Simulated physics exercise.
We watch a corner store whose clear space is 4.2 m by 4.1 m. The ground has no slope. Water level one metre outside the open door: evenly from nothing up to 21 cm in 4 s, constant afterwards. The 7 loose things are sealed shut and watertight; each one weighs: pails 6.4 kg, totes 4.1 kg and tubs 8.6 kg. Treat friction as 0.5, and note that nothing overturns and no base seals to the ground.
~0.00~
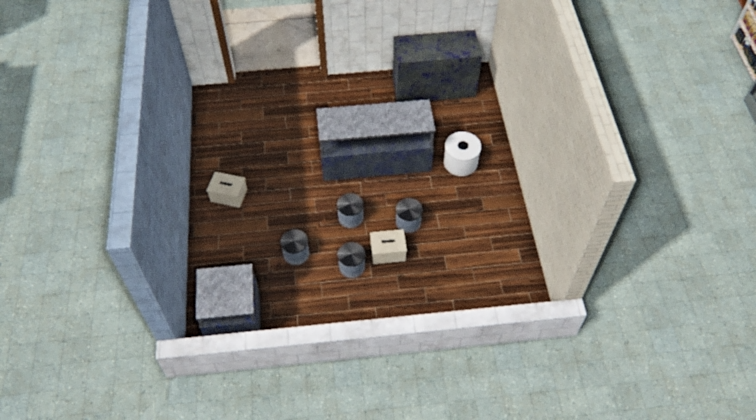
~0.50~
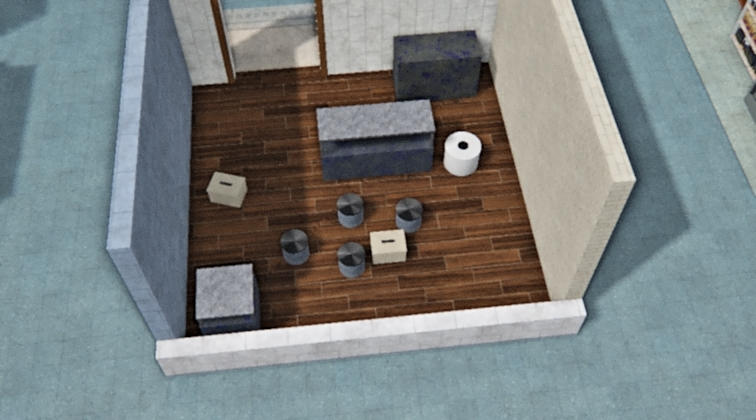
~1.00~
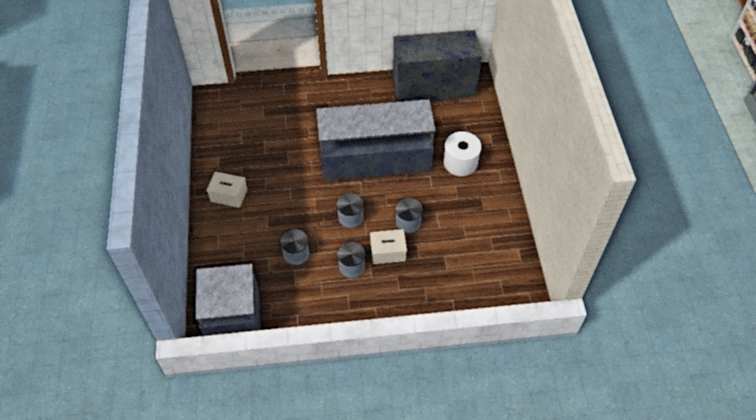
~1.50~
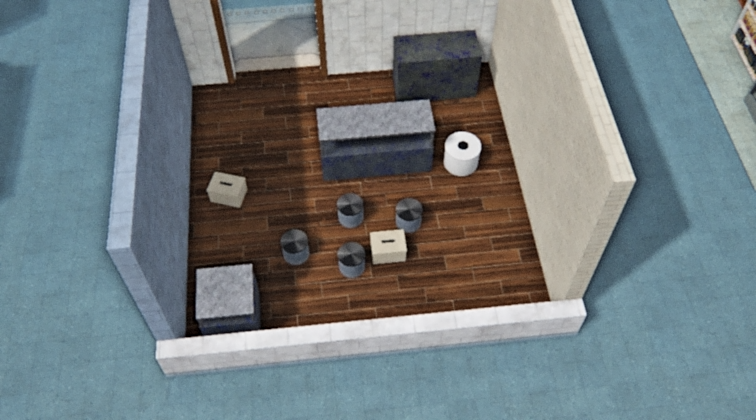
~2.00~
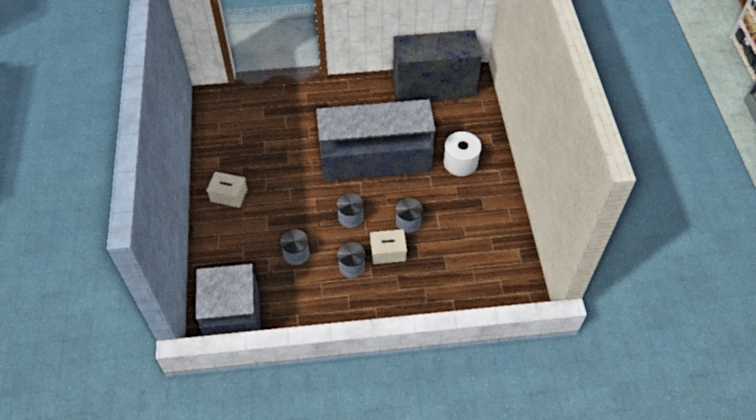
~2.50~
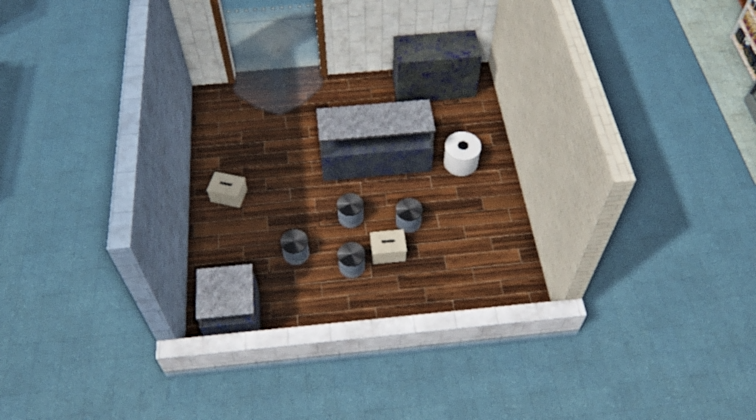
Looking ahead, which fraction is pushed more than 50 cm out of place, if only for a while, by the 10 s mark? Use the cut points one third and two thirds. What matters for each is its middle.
It falls from one third to two thirds.
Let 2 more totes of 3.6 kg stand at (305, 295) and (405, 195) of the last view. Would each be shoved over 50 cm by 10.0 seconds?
First one exceeds it, second one stays within it.
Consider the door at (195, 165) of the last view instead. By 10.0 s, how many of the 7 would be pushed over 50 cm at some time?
In that case the number is 3.
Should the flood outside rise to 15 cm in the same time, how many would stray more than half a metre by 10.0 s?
Result: 1.
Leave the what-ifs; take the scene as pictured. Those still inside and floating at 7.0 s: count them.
At that time, 1.
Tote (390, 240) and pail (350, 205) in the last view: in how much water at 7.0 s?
First roughly 1 cm, second roughly 2 cm.
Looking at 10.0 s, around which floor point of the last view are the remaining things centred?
Near (393, 236).
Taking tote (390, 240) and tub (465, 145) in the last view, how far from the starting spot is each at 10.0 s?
Net displacement, in order: 100 cm; 0 cm.
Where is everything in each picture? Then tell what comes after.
In the first frame, a pail at (351, 254) rests on the ground; a pail at (350, 204), on the bottom; water covers 0.0 m2; 0 of 7 have shifted.
In the second frame, a pail at (351, 254), on the bottom; a pail at (350, 204), on the bottom; 0.0 m2 under water; 0 of 7 have shifted.
In the third frame, a pail at (351, 254) rests on the ground; a pail at (350, 204) rests on the ground; 0.0 m2 under water; 0 of 7 have shifted.
In the fourth frame, a pail at (351, 254) rests on the ground; a pail at (350, 204) rests on the ground; water covers 0.0 m2; 0 of 7 have shifted.
In the fifth frame, a pail at (351, 254), on the bottom; a pail at (350, 204), on the bottom; 0.0 m2 under water; 0 of 7 have shifted.
In the sixth frame, a pail at (351, 254) rests on the ground; a pail at (350, 204) rests on the ground; 0.5 m2 under water; 0 of 7 have shifted.
After 3.5 s 0 of 7 are over 50 cm from their spots; 0 afloat.
After 4.5 s 0 of 7 are over 50 cm from their spots; 0 afloat.
After 7.0 s 2 of 7 are over 50 cm from their spots; 1 afloat.
After 10.0 s 4 of 7 are over 50 cm from their spots, and 4 have been at some point; 3 afloat.
